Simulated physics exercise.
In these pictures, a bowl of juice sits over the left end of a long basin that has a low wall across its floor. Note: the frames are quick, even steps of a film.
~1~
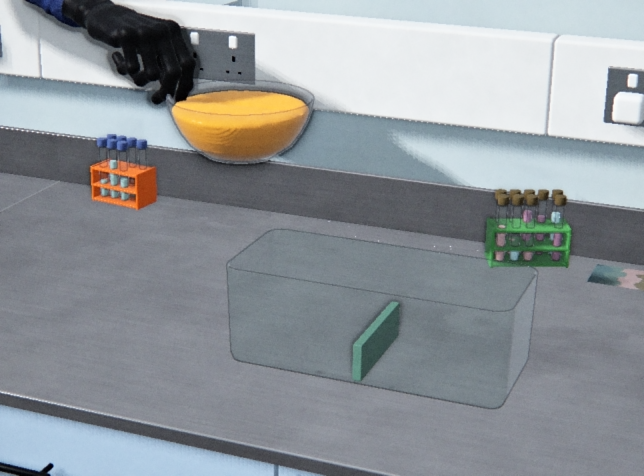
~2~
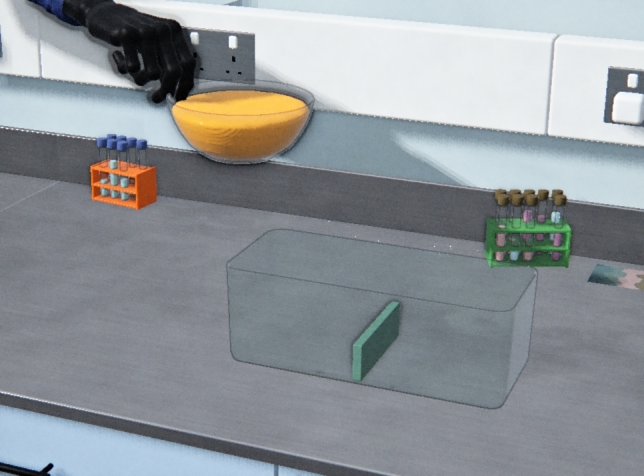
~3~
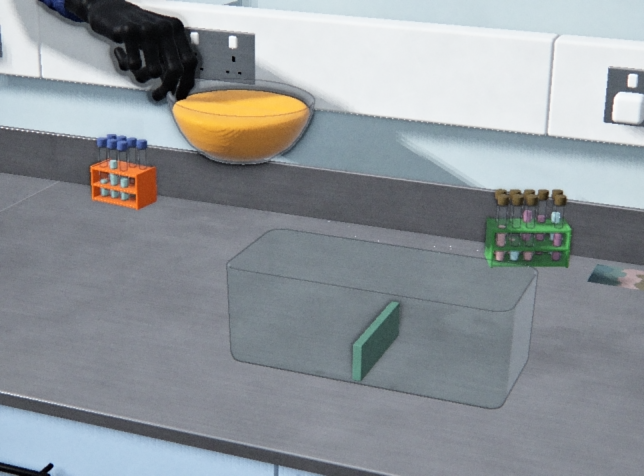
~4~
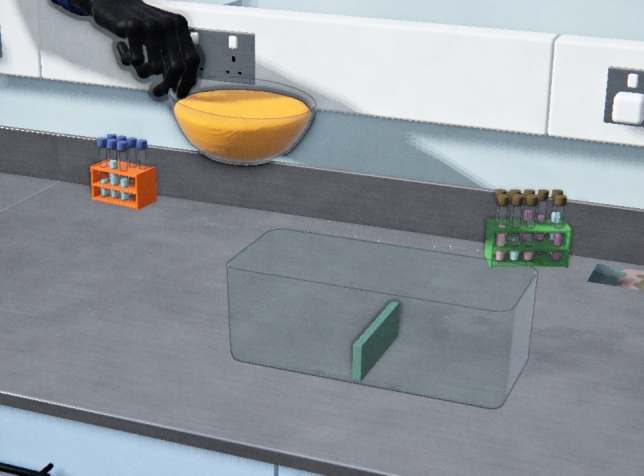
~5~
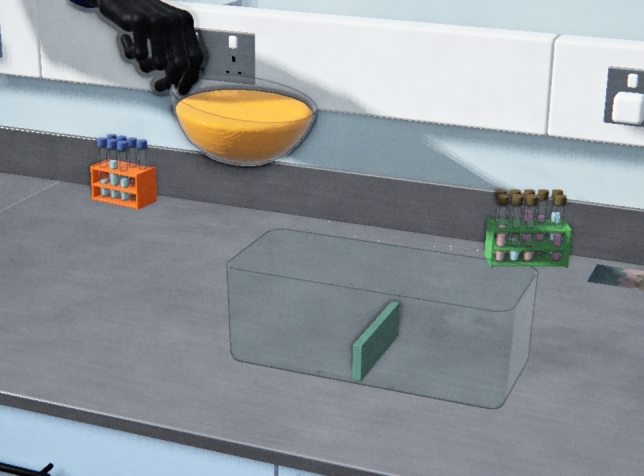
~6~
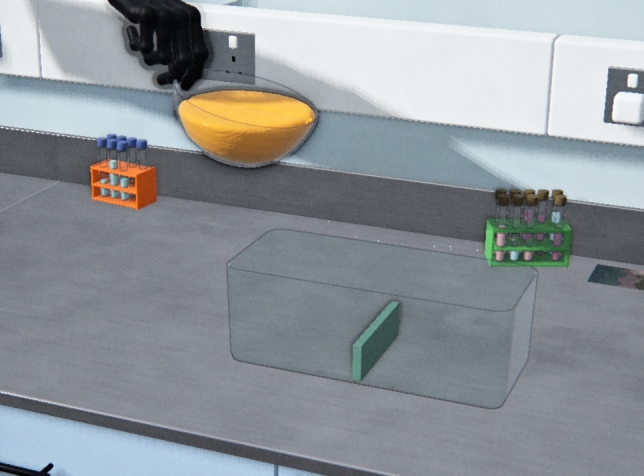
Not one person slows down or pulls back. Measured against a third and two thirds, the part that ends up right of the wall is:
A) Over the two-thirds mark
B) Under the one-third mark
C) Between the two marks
Answer: B.
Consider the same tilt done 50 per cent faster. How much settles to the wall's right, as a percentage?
I'd say close to 15 %.
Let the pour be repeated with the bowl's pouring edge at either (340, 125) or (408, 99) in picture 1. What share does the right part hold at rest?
First about 60, then 90 per cent.
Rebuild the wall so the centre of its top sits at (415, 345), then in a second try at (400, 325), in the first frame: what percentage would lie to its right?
Roughly 30 % and then 5 %.
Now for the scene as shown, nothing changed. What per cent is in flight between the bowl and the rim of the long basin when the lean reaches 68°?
I'd reckon some 40 per cent.
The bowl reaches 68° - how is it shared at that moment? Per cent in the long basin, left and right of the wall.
The left part holds 20 percent and the right part 10 percent.
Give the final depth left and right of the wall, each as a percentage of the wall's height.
Near 60 in a hundred to the left, 20 to the right.
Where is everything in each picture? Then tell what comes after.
The first frame shows tilt 0°; pouring edge (308, 106); surface from (182, 99) to (307, 113); the long basin's rim runs from (248, 248) to (526, 291); the wall's top is at (377, 324).
The second frame shows tilt 1°; pouring edge (308, 107); surface from (182, 99) to (306, 114).
The third frame shows tilt 2°; pouring edge (309, 109); surface from (183, 97) to (306, 116).
The fourth frame shows tilt 5°; pouring edge (310, 113); surface from (183, 97) to (308, 117).
The fifth frame shows tilt 9°; pouring edge (311, 118); surface from (185, 97) to (310, 118).
The sixth frame shows tilt 14°; pouring edge (312, 124); surface from (189, 98) to (313, 119).
A moment on, the bowl is tipped part way and 32 per cent is still to pour, 19 is left of the wall and 8 right of it.
Next, the bowl is tipped right over and 0 per cent is still to pour, 75 is left of the wall and 20 right of it.
Then the bowl is tipped right over and 0 per cent is still to pour, 77 is left of the wall and 22 right of it.
Later the bowl is tipped right over and 0 per cent is still to pour, 76 is left of the wall and 23 right of it.
Finally, 76 per cent lies left of the wall, 23 right of it and 1 outside.
